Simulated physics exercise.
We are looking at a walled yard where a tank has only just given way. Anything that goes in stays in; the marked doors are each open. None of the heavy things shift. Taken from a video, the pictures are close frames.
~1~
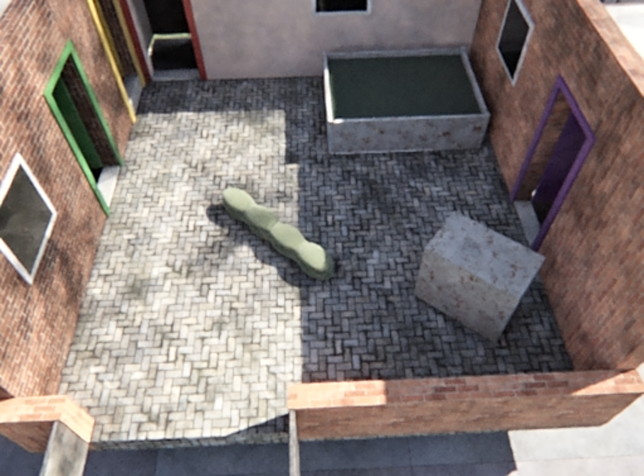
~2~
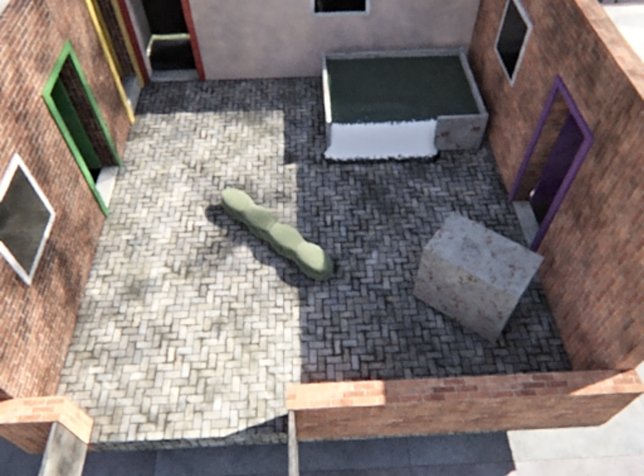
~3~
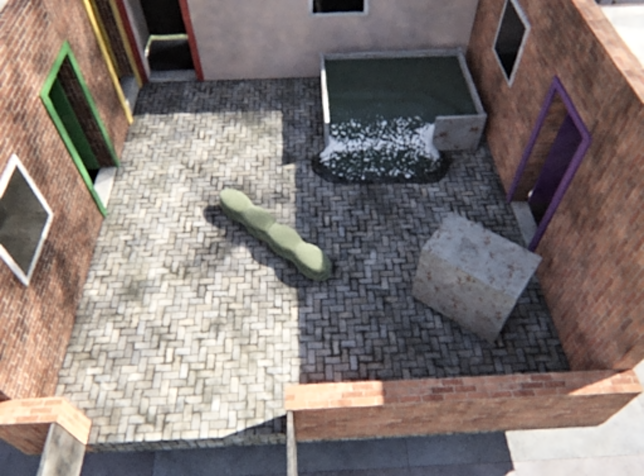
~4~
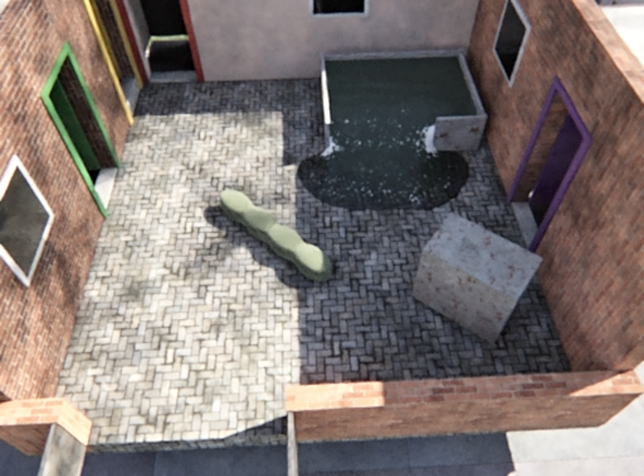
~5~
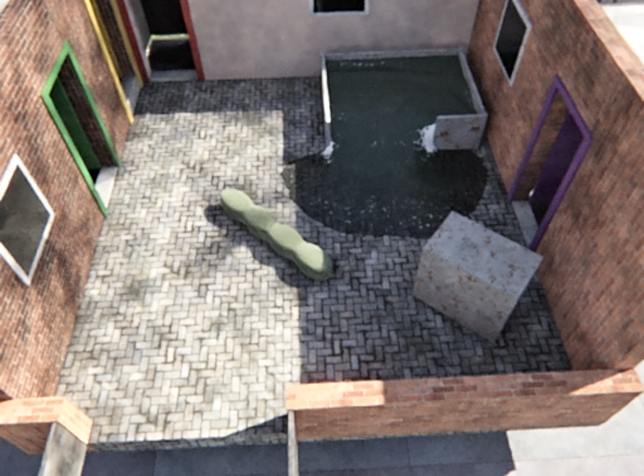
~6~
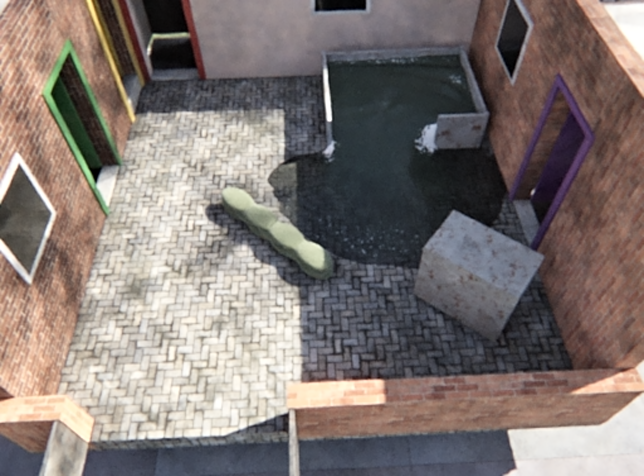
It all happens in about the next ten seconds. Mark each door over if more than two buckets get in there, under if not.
Green door - under; yellow door - under; purple door - over; red door - under.
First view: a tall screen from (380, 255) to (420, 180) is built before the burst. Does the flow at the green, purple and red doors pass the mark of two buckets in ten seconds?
The green door stays shy of it, the purple door tops the mark and the red door tops the mark.
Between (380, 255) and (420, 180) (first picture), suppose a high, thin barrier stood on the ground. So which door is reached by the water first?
The purple-painted one is first.
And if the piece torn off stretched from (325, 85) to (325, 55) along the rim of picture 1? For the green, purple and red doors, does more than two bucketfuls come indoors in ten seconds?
Going door by door, the green one crosses the threshold, then the purple one misses the threshold, then the red one crosses the threshold.
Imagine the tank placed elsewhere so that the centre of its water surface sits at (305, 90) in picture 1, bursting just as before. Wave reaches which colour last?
That would be the red-painted one.
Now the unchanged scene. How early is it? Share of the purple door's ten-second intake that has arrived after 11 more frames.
Near 5 in a hundred.
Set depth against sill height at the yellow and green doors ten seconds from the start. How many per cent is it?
Around 20 in a hundred for the first and 40 in a hundred for the second.
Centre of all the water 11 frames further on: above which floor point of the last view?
Roughly (389, 184).
A moment on, water covers 30 % of the floor; the green door not reached, the yellow door not reached, the purple door wet at the sill, nothing in, the red door not reached.
Next, water covers 35 % of the floor; the green door not reached, the yellow door not reached, the purple door under two buckets in, the red door not reached.
Then, water covers 60 % of the floor; the green door not reached, the yellow door not reached, the purple door under two buckets in, the red door not reached.
Later, water covers 80 % of the floor; the green door wet at the sill, nothing in, the yellow door wet at the sill, nothing in, the purple door far over two buckets in, the red door wet at the sill, nothing in.
In the end, water covers 95 % of the floor; the green door wet at the sill, nothing in, the yellow door wet at the sill, nothing in, the purple door far over two buckets in, the red door wet at the sill, nothing in.
